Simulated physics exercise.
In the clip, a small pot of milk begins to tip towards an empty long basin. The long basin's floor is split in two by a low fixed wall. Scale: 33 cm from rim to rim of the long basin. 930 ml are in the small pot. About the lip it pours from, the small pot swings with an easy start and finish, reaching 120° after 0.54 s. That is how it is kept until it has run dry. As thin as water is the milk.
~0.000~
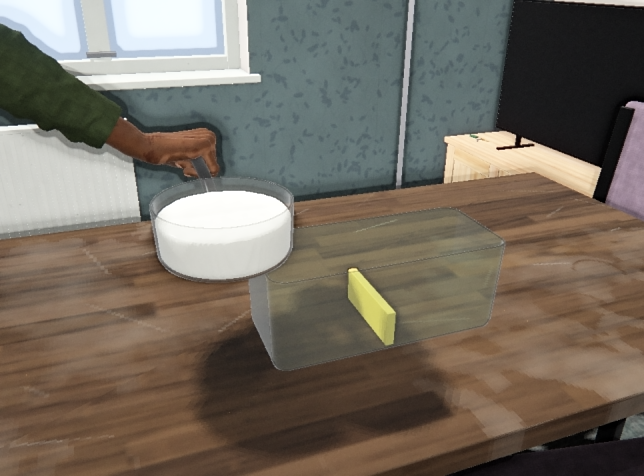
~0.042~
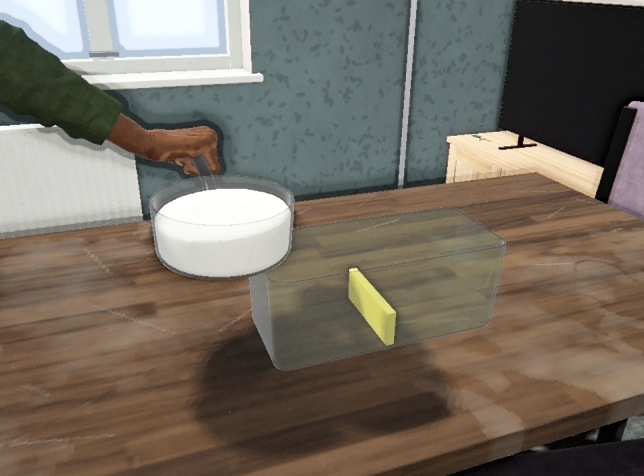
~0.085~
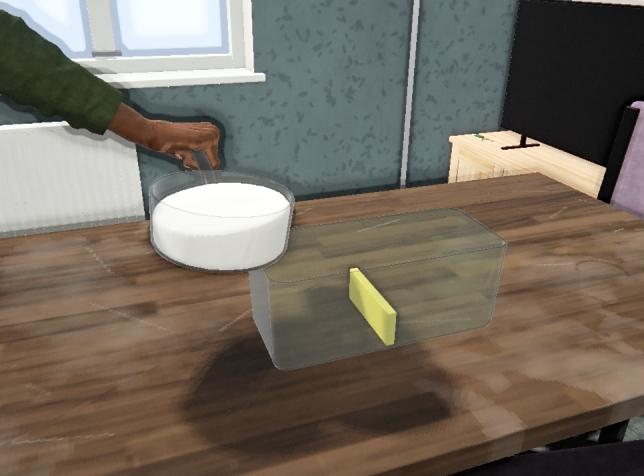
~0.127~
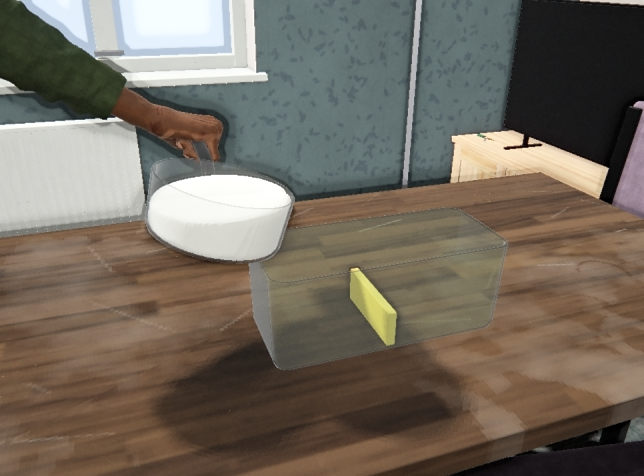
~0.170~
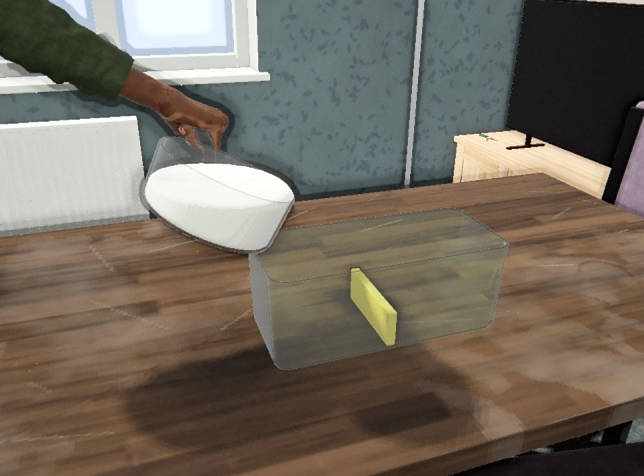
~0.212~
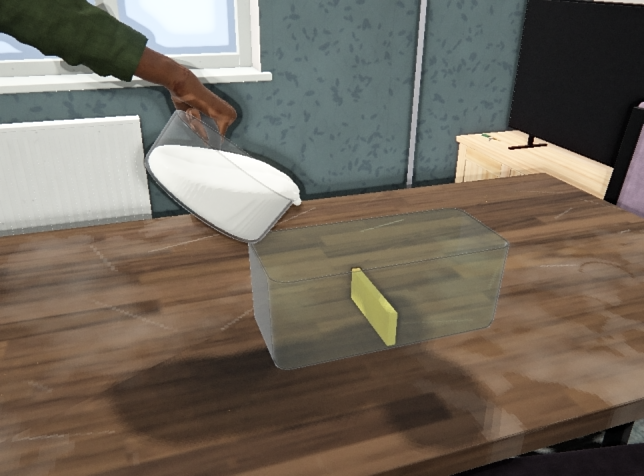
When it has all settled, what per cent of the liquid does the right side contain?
The right side contains about 44 per cent.
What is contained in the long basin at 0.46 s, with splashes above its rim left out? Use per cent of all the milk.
Some 18 per cent.
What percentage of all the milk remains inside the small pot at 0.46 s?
Fraction remaining: Approx. 24 per cent.
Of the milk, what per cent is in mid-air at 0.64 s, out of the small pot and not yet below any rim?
Close to 5 per cent.
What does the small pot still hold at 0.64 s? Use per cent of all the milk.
Close to 1 in a hundred.
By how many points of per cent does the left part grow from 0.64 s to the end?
Some 14 per cent.
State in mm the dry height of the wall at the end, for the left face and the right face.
I'd say some 26 mm on the left and some 30 mm on the right.
After 0.46 s the tilt is 114° and 24 per cent is still to pour, 18 is left of the wall and 0 right of it.
After 0.64 s the tilt is 120° and 1 per cent is still to pour, 37 is left of the wall and 57 right of it.
After 0.83 s the tilt is 120° and 0 per cent is still to pour, 43 is left of the wall and 31 right of it.
After 1.04 s the tilt is 120° and 1 per cent is still to pour, 48 is left of the wall and 43 right of it.
In the end 51 per cent lies left of the wall, 44 right of it and 6 outside.
